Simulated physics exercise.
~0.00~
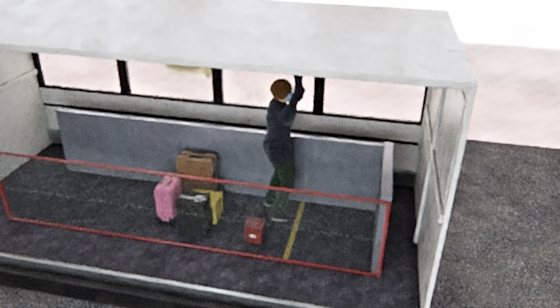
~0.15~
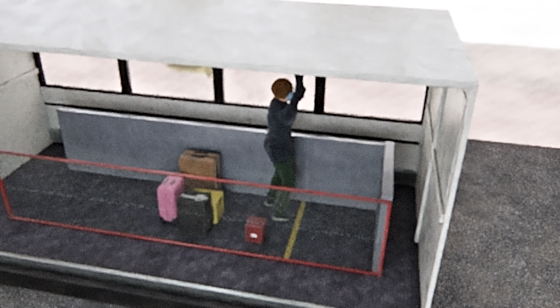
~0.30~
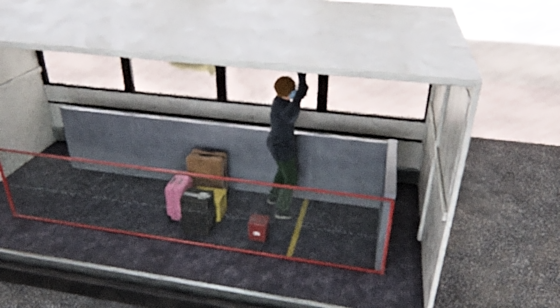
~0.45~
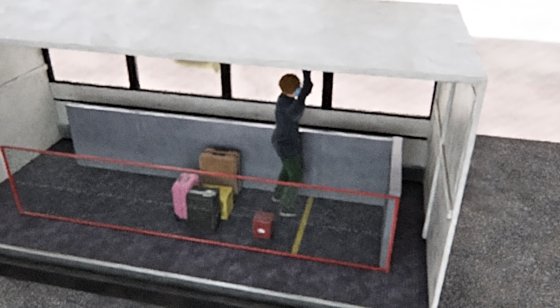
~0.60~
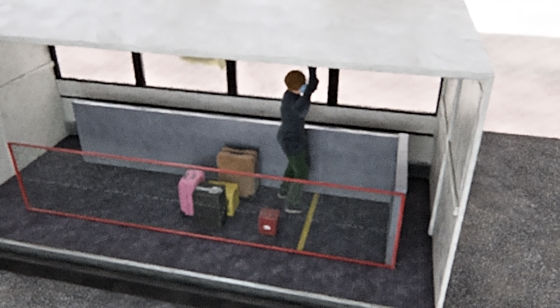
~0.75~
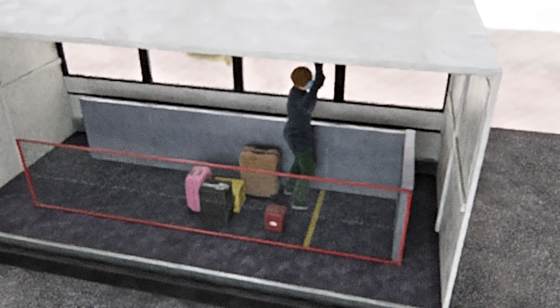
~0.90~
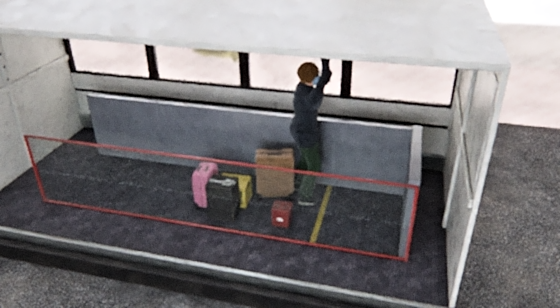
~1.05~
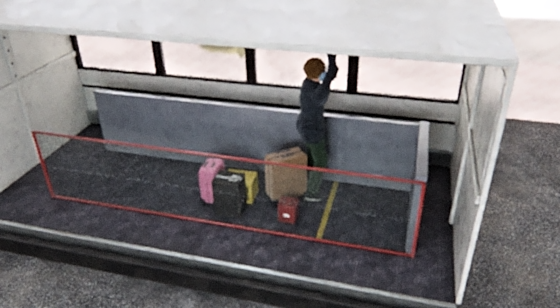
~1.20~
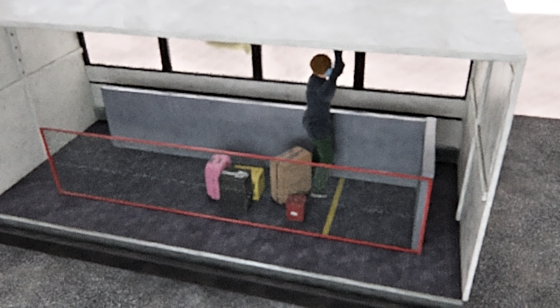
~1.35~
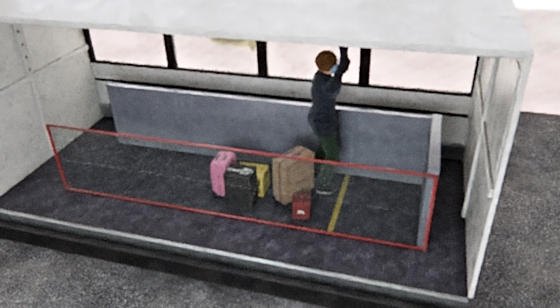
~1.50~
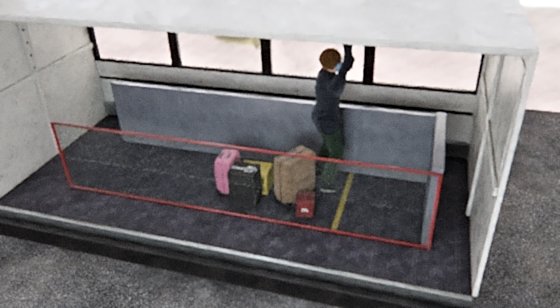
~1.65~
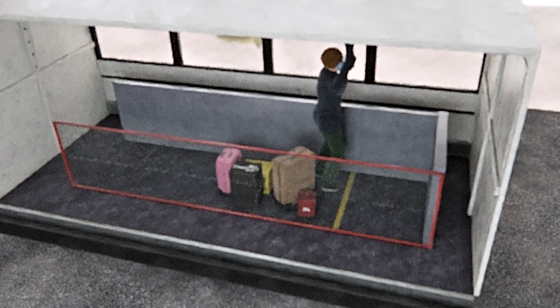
In the open bay of a tram, a person in dark clothes holds on beside a grey partition, while a brown case, a pink case, a black bag, a yellow crate and a small red tub stand to the left of a yellow line. At first everything stays still. Then the large brown case rolls to the right, upright, moving out from behind the group and toward the line. The pink case shifts only slightly. The brown case slows and stops behind the red tub, still upright and short of the yellow line, with everything else also short of it.
